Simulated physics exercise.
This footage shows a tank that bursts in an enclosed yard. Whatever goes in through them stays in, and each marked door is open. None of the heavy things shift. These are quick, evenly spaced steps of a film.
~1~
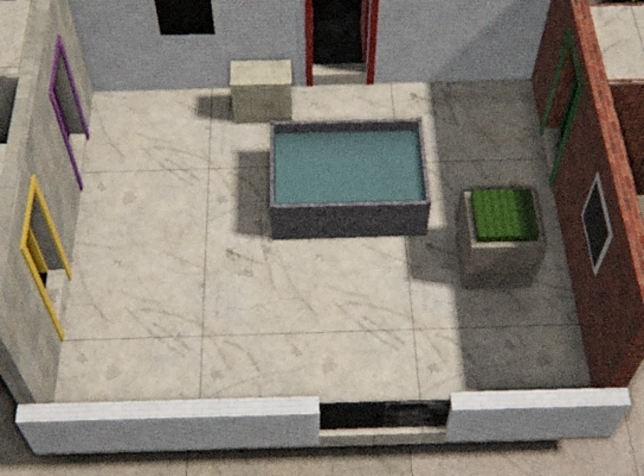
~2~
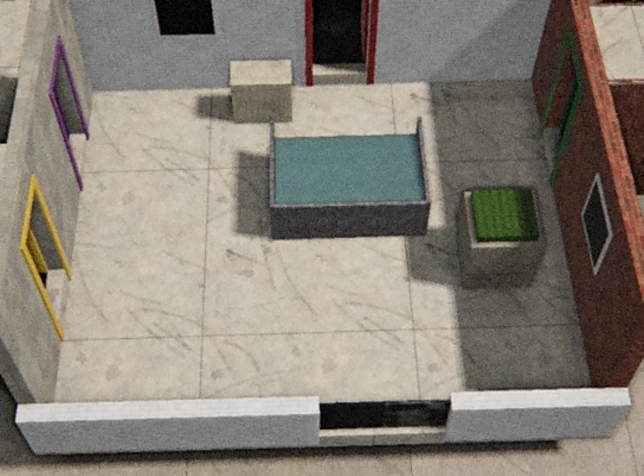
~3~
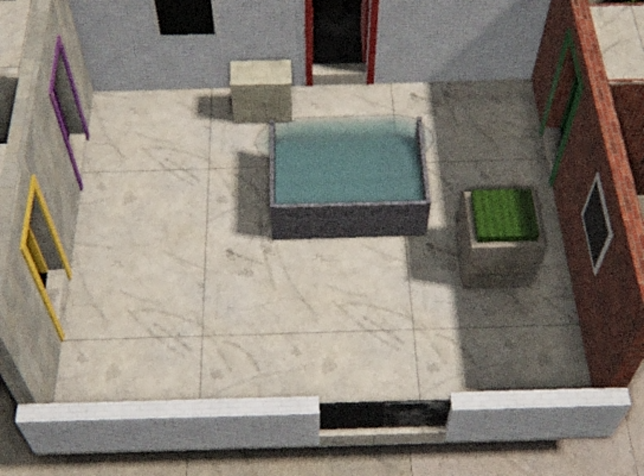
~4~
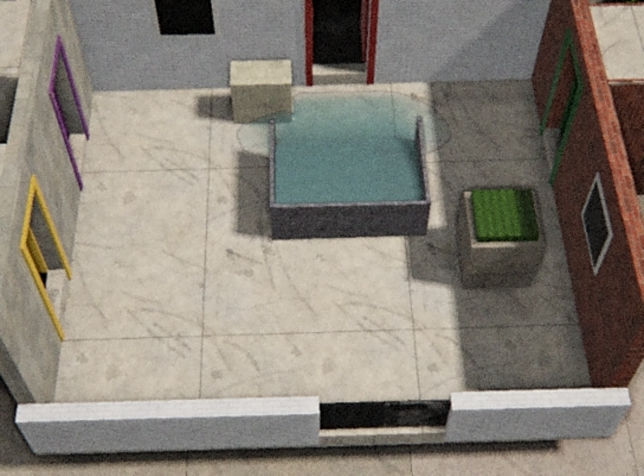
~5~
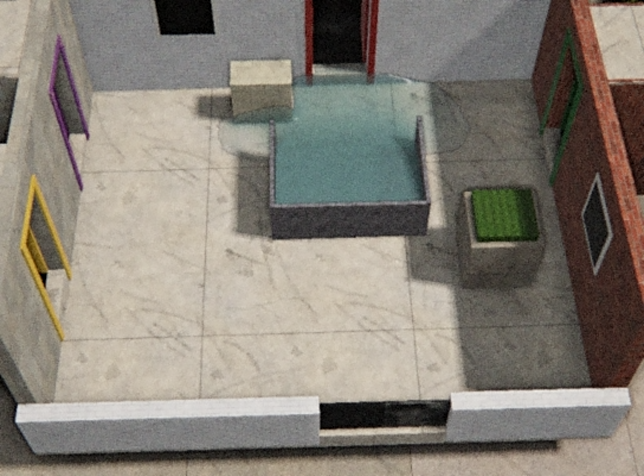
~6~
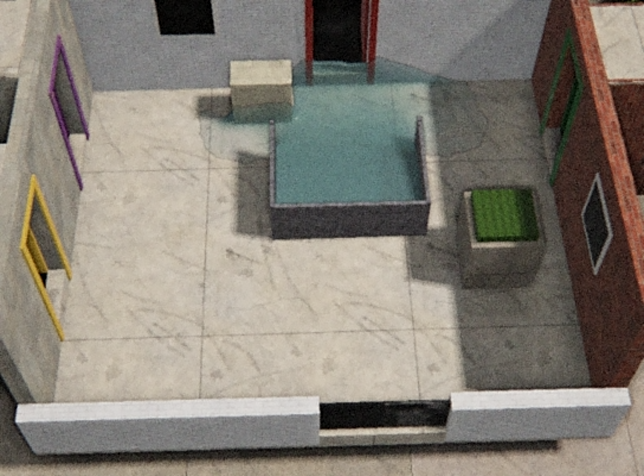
In a walled yard, a tank of blue-green water stood still until its far side opened, and water poured out across the pale floor, spreading around the small block and to the red doorway.
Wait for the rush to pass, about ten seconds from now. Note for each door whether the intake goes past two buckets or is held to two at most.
In order: The red door goes over two buckets, the yellow door does not go over two buckets, the purple door does not go over two buckets, the green door does not go over two buckets.
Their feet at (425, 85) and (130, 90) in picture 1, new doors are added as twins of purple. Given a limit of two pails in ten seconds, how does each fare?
Taking them in order, one overshoots and the other undershoots.
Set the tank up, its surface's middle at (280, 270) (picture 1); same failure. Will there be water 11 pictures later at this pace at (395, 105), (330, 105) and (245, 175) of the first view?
Points in order: Inundated; inundated; inundated.
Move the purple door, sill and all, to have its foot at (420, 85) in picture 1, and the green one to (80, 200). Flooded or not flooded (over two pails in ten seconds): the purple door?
My reading: The purple door floods.
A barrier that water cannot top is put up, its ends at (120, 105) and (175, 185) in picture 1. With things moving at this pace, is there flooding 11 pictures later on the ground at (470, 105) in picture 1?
Looks like that place is swamped.
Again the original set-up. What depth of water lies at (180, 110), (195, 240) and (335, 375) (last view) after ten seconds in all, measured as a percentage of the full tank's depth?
At the three places, in the order asked: Around 6, 6 and 8 per cent.
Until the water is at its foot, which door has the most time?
I'd go with the yellow door.
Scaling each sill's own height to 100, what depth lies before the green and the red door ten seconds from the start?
I reckon it's around 30 and then 20 per cent.
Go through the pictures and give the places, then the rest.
The first frame shows the water tank at (348, 165) is whole and still.
In the second frame, water pours out on the water tank's far side and has run to a hidden place.
In the third frame, the front is at (426, 133), out from the gap on the water tank's far side.
In the fourth frame, the front is at (248, 124), out from the gap on the water tank's far side.
In the fifth frame, the front is at (427, 83), out from the gap on the water tank's far side.
In the sixth frame, water pours out on the water tank's far side and has run to (459, 82).
A moment on, water covers 25 % of the floor; the red door far over two buckets in, the yellow door not reached, the purple door not reached, the green door not reached.
Next, water covers 35 % of the floor; the red door far over two buckets in, the yellow door not reached, the purple door wet at the sill, nothing in, the green door wet at the sill, nothing in.
Then, water covers 50 % of the floor; the red door far over two buckets in, the yellow door wet at the sill, nothing in, the purple door wet at the sill, nothing in, the green door wet at the sill, nothing in.
Later, water covers 80 % of the floor; the red door far over two buckets in, the yellow door wet at the sill, nothing in, the purple door wet at the sill, nothing in, the green door wet at the sill, nothing in.
In the end, water covers 95 % of the floor; the red door far over two buckets in, the yellow door wet at the sill, nothing in, the purple door wet at the sill, nothing in, the green door wet at the sill, nothing in.
